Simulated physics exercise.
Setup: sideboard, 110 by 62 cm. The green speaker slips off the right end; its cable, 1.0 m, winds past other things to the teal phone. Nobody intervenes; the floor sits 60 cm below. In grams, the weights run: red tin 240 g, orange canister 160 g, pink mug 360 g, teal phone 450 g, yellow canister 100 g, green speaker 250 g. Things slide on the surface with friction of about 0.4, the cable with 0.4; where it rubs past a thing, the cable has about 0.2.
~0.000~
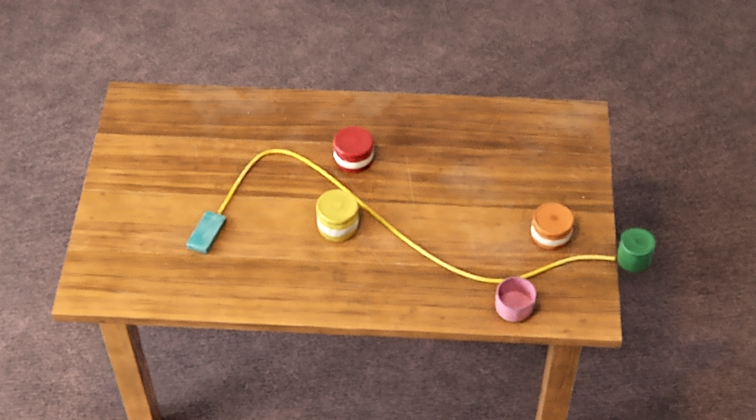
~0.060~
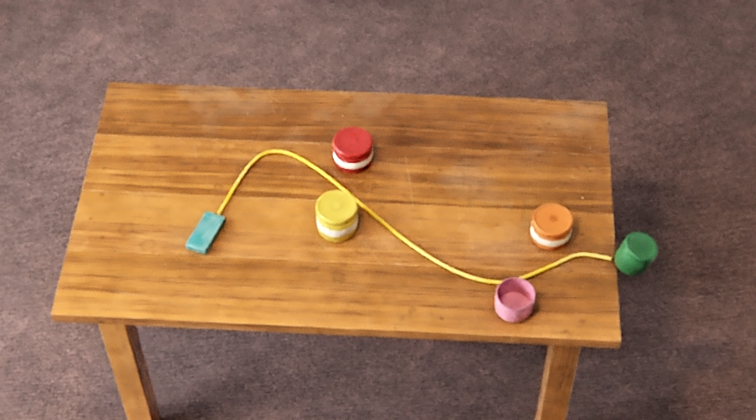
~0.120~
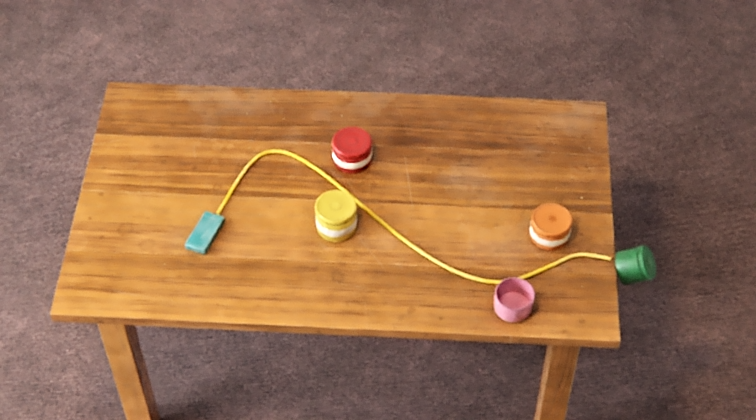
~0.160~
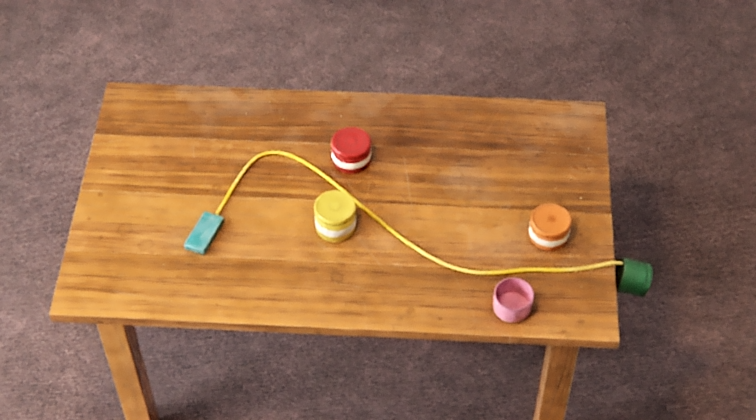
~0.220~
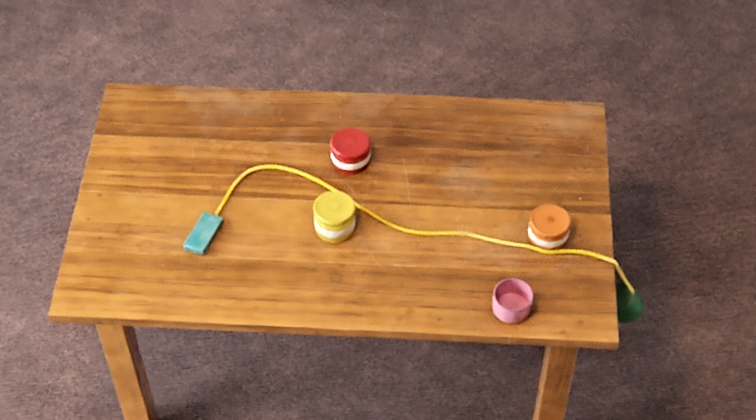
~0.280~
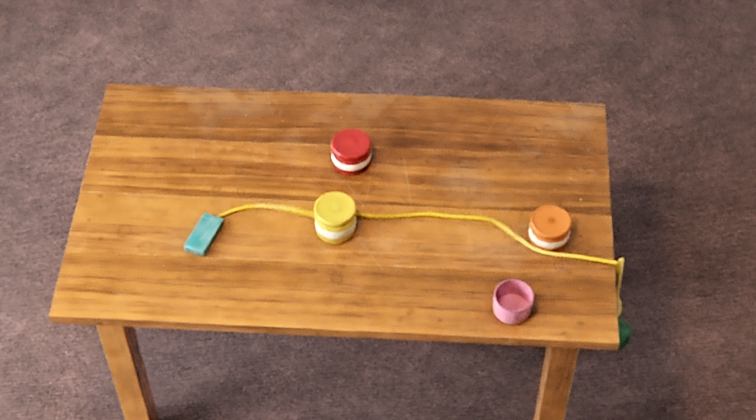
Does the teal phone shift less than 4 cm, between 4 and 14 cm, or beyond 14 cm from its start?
It shifts between 4 and 14 cm.
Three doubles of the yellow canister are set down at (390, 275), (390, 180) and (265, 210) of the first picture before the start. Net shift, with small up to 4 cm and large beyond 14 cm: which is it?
In turn, the three show only a little movement, only a little movement and a lot of movement.
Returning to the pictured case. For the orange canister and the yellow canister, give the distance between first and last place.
Final places, approx.: Orange canister 0 cm off, yellow canister 8 cm off.
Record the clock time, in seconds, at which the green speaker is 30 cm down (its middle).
Close to 0.32 s.
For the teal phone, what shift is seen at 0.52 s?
Shift of the teal phone - 6 cm.
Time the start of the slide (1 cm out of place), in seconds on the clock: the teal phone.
For the teal phone, around 0.34 seconds.
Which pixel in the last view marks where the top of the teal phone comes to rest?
It comes to rest close to (242, 234).
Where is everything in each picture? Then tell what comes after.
In the first picture, teal phone (206, 230); cable runs through (567, 260) (469, 276) (387, 224) (318, 168) (242, 177).
In the second picture, green speaker (638, 245); cable runs through (565, 260) (386, 225) (241, 177).
In the third picture, green speaker (636, 265); cable runs through (564, 260) (385, 225) (240, 177).
In the fourth picture, green speaker (633, 278); cable runs through (577, 269) (386, 226) (239, 177).
In the fifth picture, green speaker (624, 302); cable runs through (615, 262) (410, 231) (240, 178).
In the sixth picture, teal phone (204, 232); cable runs through (467, 217) (366, 215) (268, 206).
By 0.5 s, the cable's tail end at (257, 238); teal phone 6 cm off its start, green speaker over the edge, yellow canister 8 cm off its start.
By 0.7 s, the cable's tail end at (262, 238); teal phone 7 cm off its start, yellow canister 8 cm off its start, green speaker over the edge.
By 1.0 s, the cable's tail end at (267, 238); teal phone 8 cm off its start at (242, 234), yellow canister 8 cm off its start at (334, 239), green speaker over the edge.
By 1.2 s, the cable's tail end at (267, 238); teal phone 8 cm off its start, yellow canister 8 cm off its start, green speaker over the edge.
By 2.4 s, the cable's tail end at (267, 238); teal phone 8 cm off its start at (242, 234), yellow canister 8 cm off its start at (334, 239), green speaker over the edge.
